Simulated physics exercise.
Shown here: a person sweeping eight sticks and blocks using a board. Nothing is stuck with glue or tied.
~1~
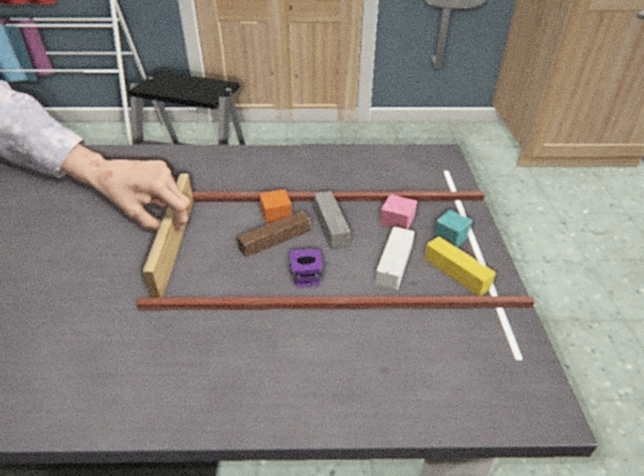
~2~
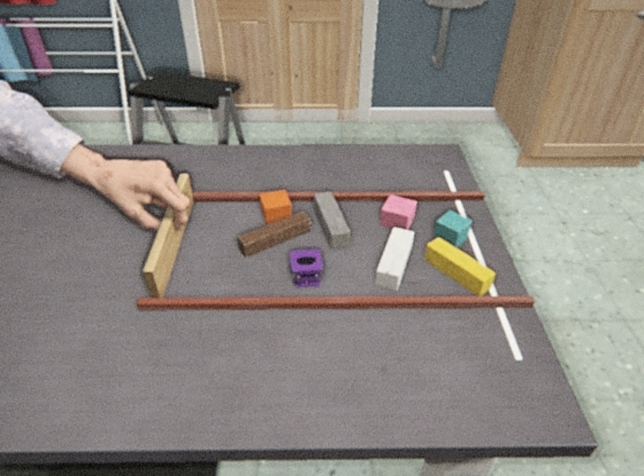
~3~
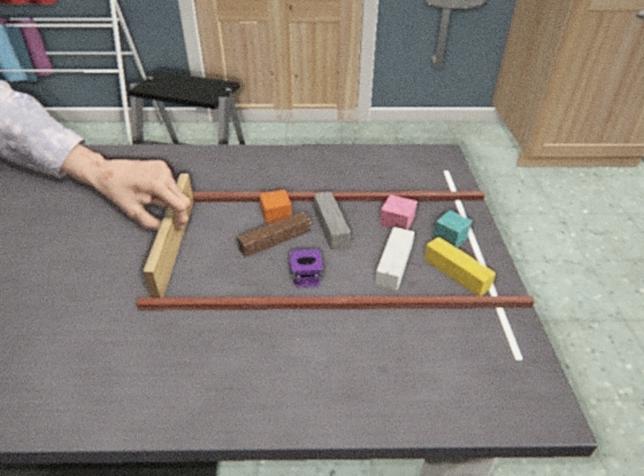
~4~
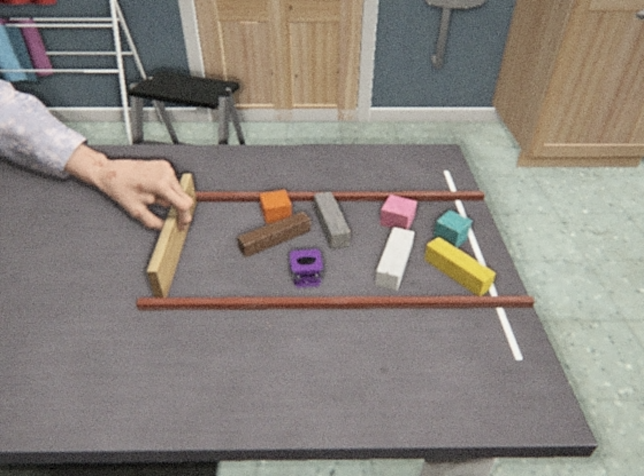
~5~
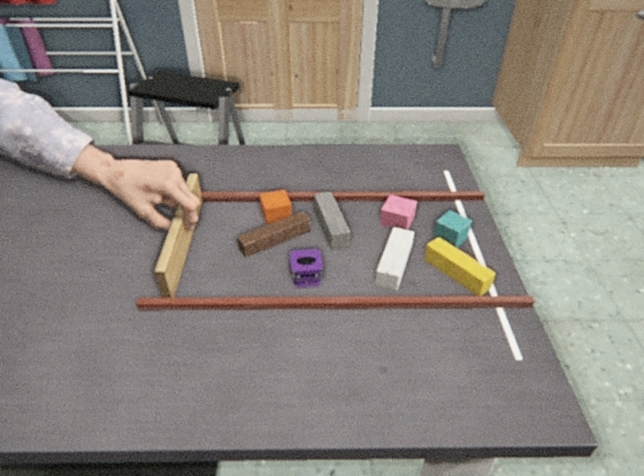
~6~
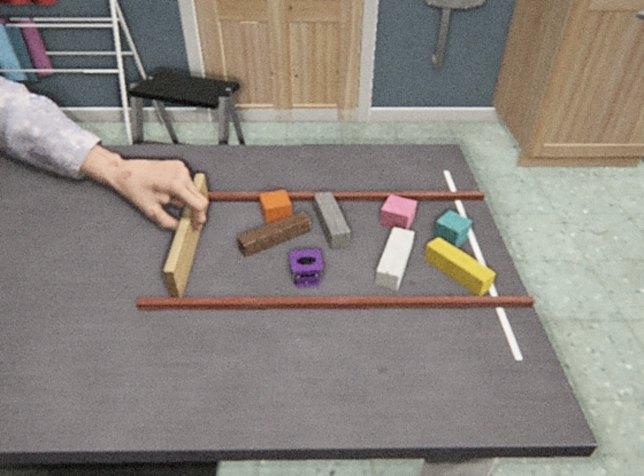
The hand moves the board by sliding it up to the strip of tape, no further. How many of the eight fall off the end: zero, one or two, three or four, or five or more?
So the push knocks five or more off, going by the tape.
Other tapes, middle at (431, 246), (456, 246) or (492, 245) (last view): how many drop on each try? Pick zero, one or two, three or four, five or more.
In the order the places were given: Either one or two, three to four, five or more.
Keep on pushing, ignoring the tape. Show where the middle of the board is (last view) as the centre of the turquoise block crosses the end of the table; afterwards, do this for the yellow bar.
The turquoise block puts it at (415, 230), the yellow bar at (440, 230).
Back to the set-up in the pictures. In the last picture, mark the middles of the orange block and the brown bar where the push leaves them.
In the last picture, roughly (477, 207) and (500, 238).
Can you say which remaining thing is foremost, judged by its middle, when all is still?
It would be the brown bar.
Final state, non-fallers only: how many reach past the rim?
The figure is 1.
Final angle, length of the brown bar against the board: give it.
Angle: Roughly 25 degrees.
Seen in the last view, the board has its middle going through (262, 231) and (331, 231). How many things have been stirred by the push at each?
I count 3 first and 5 after.
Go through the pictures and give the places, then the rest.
Turquoise block (452, 230); yellow bar (458, 266); pink block (398, 213); board (172, 232); tape (475, 245), in the first frame.
Yellow bar (458, 266); purple case (306, 269), in the second frame.
Pink block (398, 213); white bar (395, 258), in the third frame.
Turquoise block (452, 230); brown bar (275, 234), in the fourth frame.
Yellow bar (458, 266); orange block (276, 207), in the fifth frame.
Turquoise block (452, 230); yellow bar (458, 266); pink block (398, 213); board (189, 232); tape (475, 245), in the sixth frame.
Soon after, none off yet; turquoise block at rest near (452, 230); yellow bar at rest near (458, 266); pink block at rest near (398, 213).
At rest, the number that fall off is five or more; fallen, grey bar, white bar, pink block, yellow bar and turquoise block.
